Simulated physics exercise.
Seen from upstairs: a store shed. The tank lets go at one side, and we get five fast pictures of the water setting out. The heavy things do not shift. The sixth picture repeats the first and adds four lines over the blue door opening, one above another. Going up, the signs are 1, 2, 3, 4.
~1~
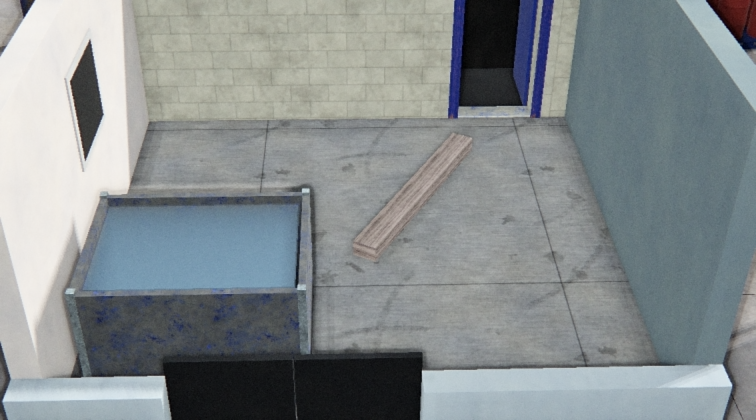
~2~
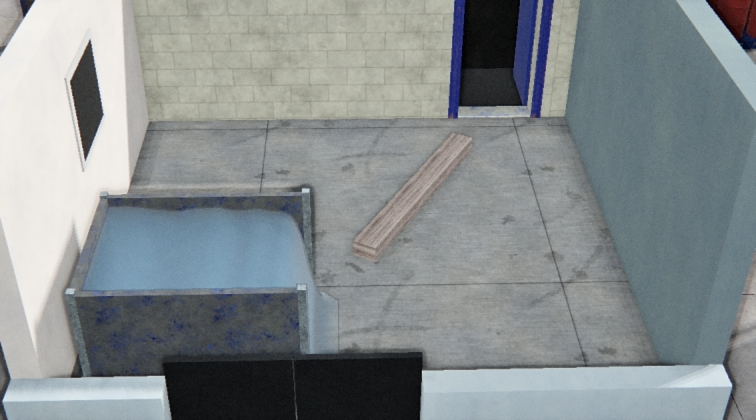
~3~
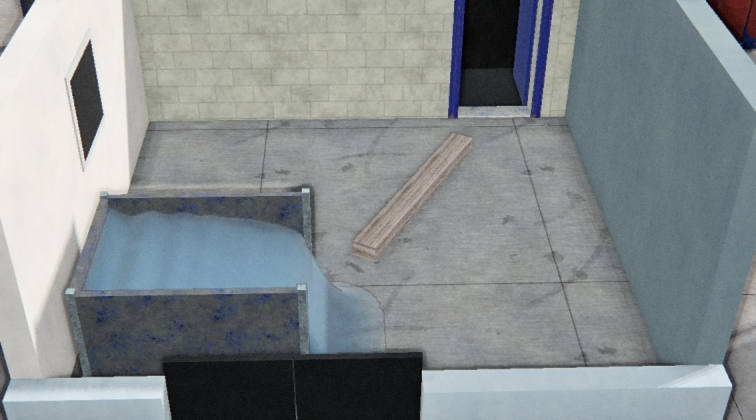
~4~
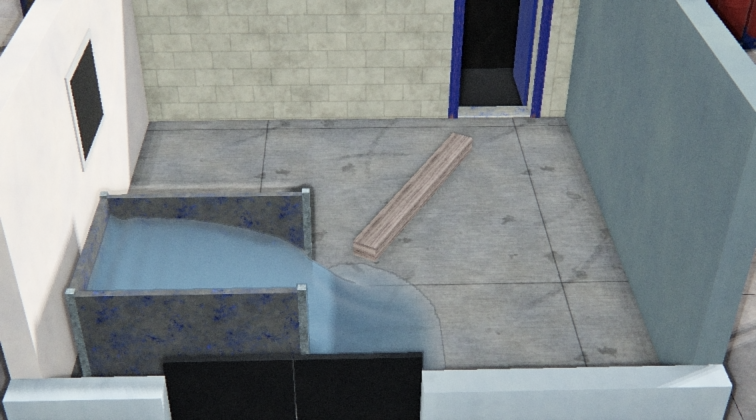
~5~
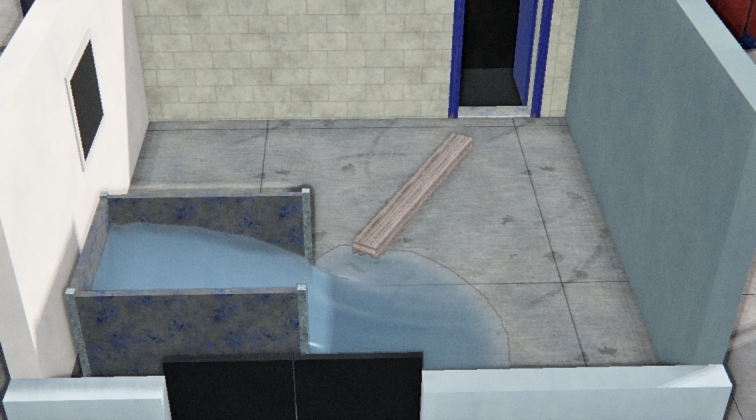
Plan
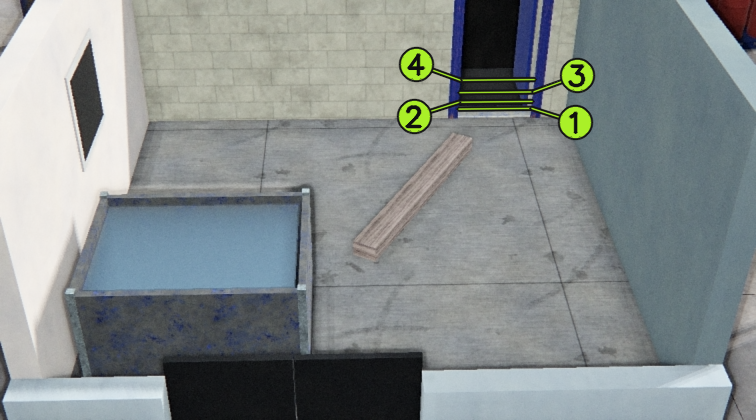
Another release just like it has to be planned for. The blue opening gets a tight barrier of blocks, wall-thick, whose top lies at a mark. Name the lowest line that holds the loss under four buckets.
3 is the one.
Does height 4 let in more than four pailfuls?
No.
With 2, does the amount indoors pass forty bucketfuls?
No, it does not.
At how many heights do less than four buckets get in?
Two of the four.
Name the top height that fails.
Height 2.
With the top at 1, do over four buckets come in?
Yes, that goes wrong.
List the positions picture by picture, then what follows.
Water in the tank at rest, its middle at (198, 248); foot of the blue doorway at (494, 117); shut gate at (294, 369).
Water covers 2 % of the ground, its front hidden from here.
Water covers 4 % of the ground and shows as far out as (345, 287).
Water covers 9 % of the ground and shows as far out as (415, 294).
Water covers 15 % of the ground and shows as far out as (499, 336).
On the marked copy, 1 at (495, 108); 2 at (495, 101); 3 at (496, 92); 4 at (497, 79); from the bottom up 1, 2, 3, 4.
For height 1, dozens of bucketfuls pour in.
For height 2, about 14 bucketfuls get in.
For height 3, a bucket or two gets in.
For height 4, nothing gets over.
